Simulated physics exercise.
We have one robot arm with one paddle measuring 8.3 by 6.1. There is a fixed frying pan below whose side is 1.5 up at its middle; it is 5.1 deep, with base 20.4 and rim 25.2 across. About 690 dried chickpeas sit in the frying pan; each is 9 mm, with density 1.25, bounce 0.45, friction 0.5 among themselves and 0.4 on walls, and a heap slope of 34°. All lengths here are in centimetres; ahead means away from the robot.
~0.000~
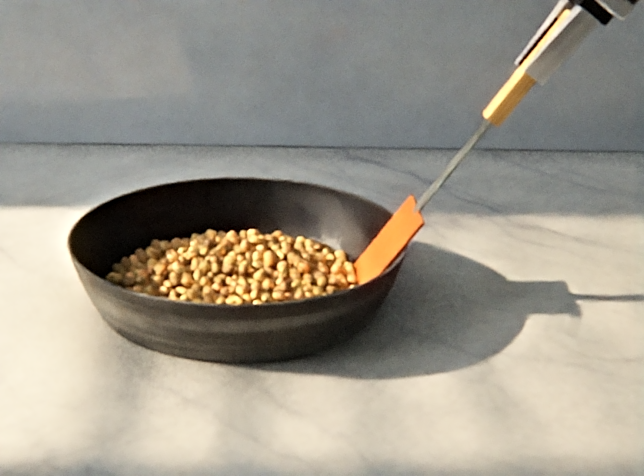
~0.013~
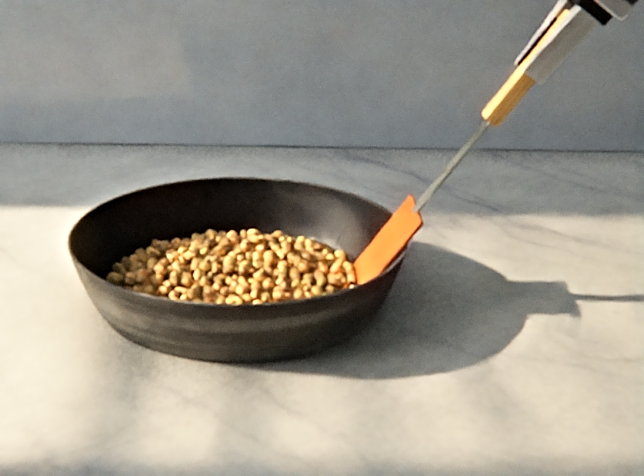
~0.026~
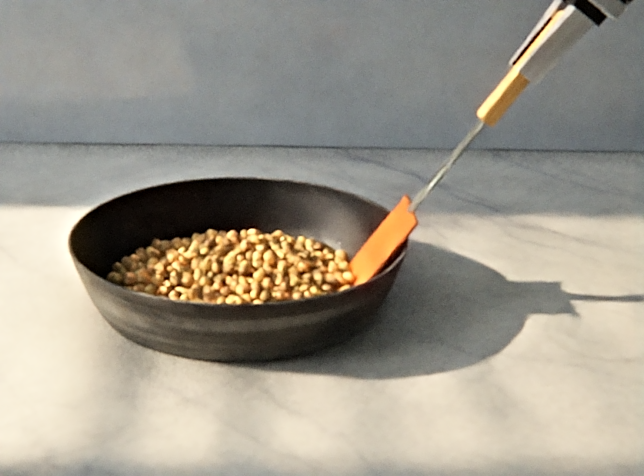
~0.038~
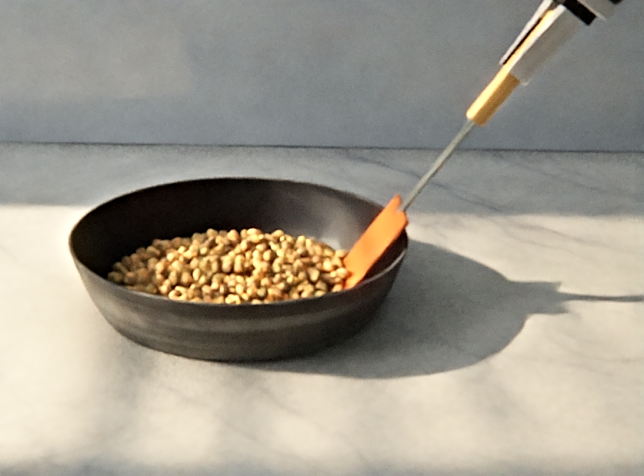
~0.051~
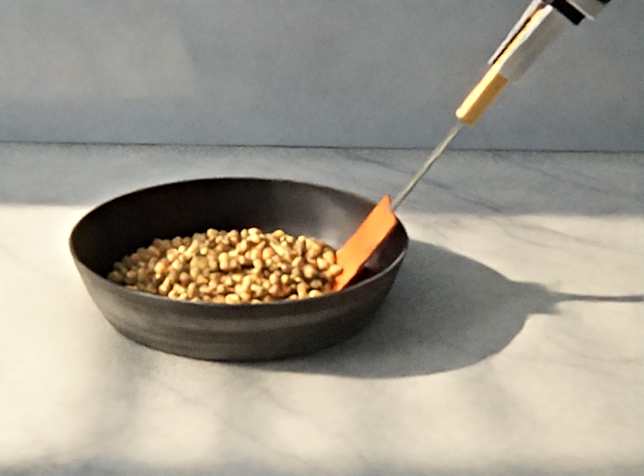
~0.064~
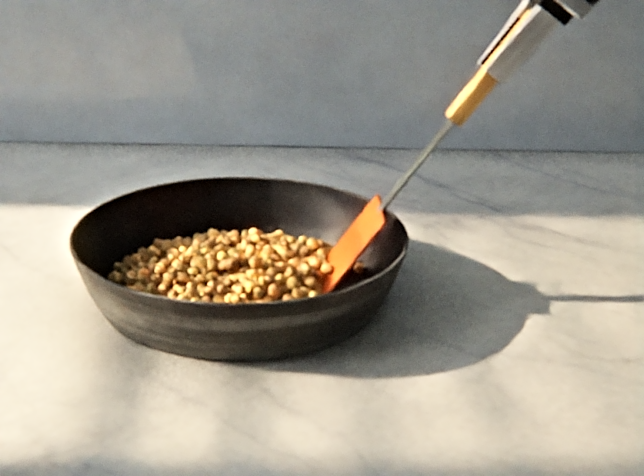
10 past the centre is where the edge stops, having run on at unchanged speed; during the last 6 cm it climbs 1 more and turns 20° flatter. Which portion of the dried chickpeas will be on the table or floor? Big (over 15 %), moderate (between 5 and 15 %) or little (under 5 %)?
The share is little.
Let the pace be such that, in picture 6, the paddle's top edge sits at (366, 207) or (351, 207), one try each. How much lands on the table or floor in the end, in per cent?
First try around 5 %, second try around 10 %.
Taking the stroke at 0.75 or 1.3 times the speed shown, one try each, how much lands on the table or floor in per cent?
Near 0 and near 5 percent respectively.
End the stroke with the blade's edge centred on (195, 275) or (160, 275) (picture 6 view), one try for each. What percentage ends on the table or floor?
I'd say roughly 0 per cent, then roughly 0 per cent.
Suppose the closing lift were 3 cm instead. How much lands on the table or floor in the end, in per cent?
It comes to near 5 percent.
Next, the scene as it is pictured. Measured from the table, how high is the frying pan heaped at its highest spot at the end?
Close to 5.5 centimetres high.
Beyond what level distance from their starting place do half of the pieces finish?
The answer is about 3 cm.
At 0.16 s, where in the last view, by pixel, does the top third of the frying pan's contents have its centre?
(220, 271).
After 0.16 s, sloping 55°, highest piece 4 above the table; 689 in the frying pan.
After 0.25 s, sloping 49°, highest piece 4 above the table; 689 in the frying pan.
After 0.49 s, sloping 35°, highest piece 6 above the table; 679 in the frying pan, 9 on the table or floor, 1 on the blade or in flight.
After 1.54 s, sloping 35°, highest piece 5 above the table; 678 in the frying pan, 11 on the table or floor.
In the end, 678 in the frying pan, 11 on the table or floor. That is 2 % on the table or floor.
